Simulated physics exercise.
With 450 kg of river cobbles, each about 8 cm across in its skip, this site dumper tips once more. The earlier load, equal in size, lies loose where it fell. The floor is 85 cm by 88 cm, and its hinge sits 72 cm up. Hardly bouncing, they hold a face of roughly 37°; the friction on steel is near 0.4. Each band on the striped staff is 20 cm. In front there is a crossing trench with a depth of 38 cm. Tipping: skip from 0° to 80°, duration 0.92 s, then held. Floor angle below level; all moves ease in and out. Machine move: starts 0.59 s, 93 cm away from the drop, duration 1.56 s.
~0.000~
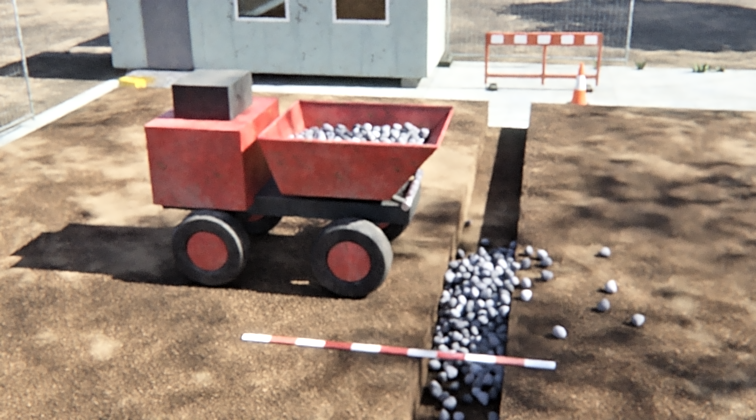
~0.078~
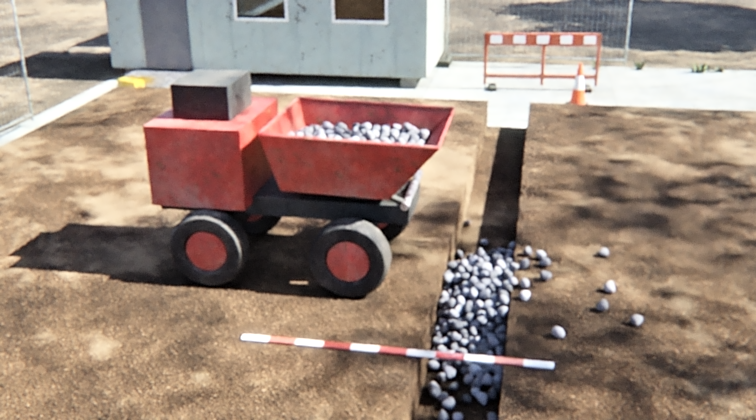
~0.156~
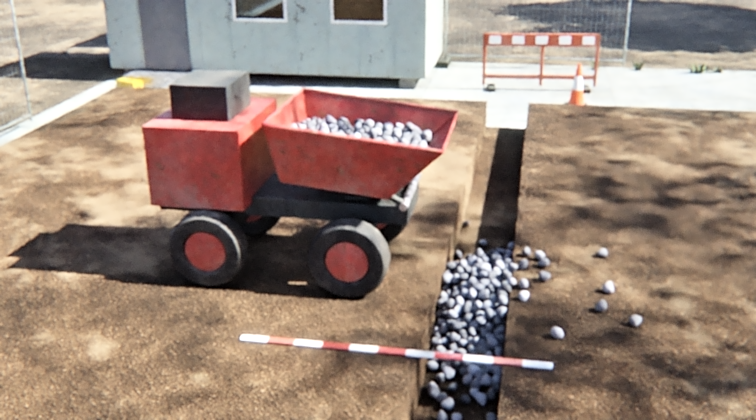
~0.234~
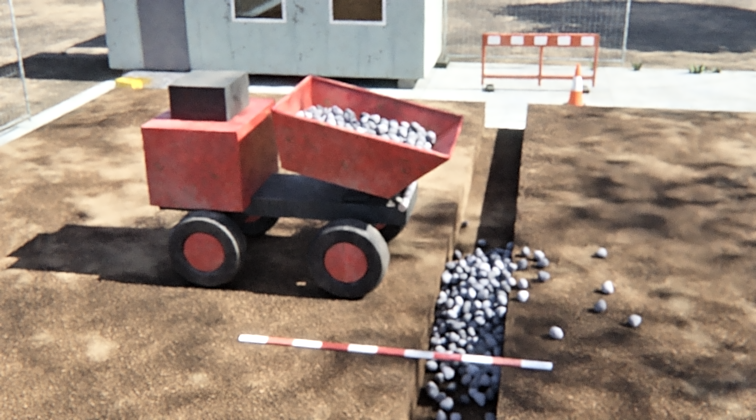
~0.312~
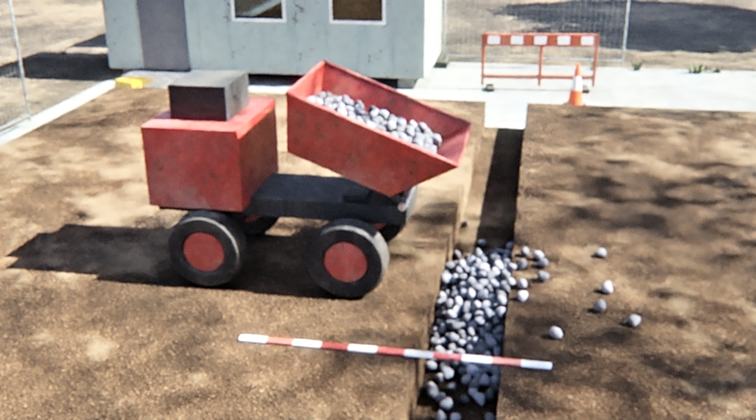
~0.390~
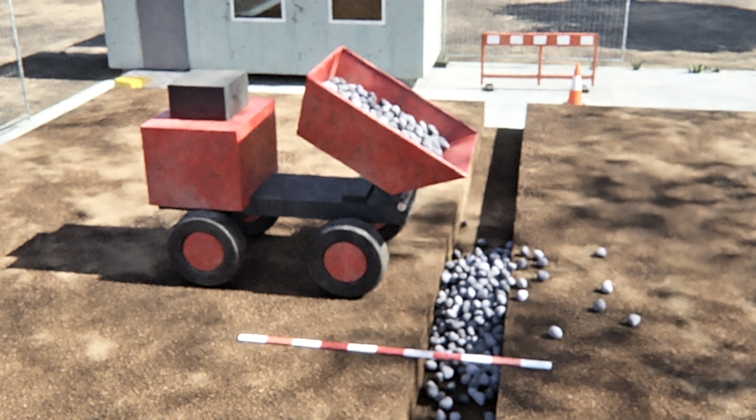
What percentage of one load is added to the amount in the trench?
Some 43 per cent is added.
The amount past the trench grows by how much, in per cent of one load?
55 %.
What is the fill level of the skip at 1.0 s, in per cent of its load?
Close to 65 in a hundred.
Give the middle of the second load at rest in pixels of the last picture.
Roughly at (521, 275) in the last picture.
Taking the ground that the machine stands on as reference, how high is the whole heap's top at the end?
I'd say close to 20 cm above the ground.
After 0.7 s the floor is at 68°; in per cent of one load, 100 in the skip, 98 in the trench, 2 past the trench; the foremost stones are at (576, 284).
After 1.0 s the floor is at 80°; in per cent of one load, 64 in the skip, 122 in the trench, 14 past the trench; the foremost stones are at (577, 289).
After 2.6 s the floor is at 80°; in per cent of one load, 0 in the skip, 2 short of the trench, 141 in the trench, 57 past the trench; the foremost stones are past the picture's edge.
After 5.2 s the floor is at 80°; in per cent of one load, 0 in the skip, 2 short of the trench, 141 in the trench, 57 past the trench; the foremost stones are past the picture's edge. Net gain in the trench, 43.
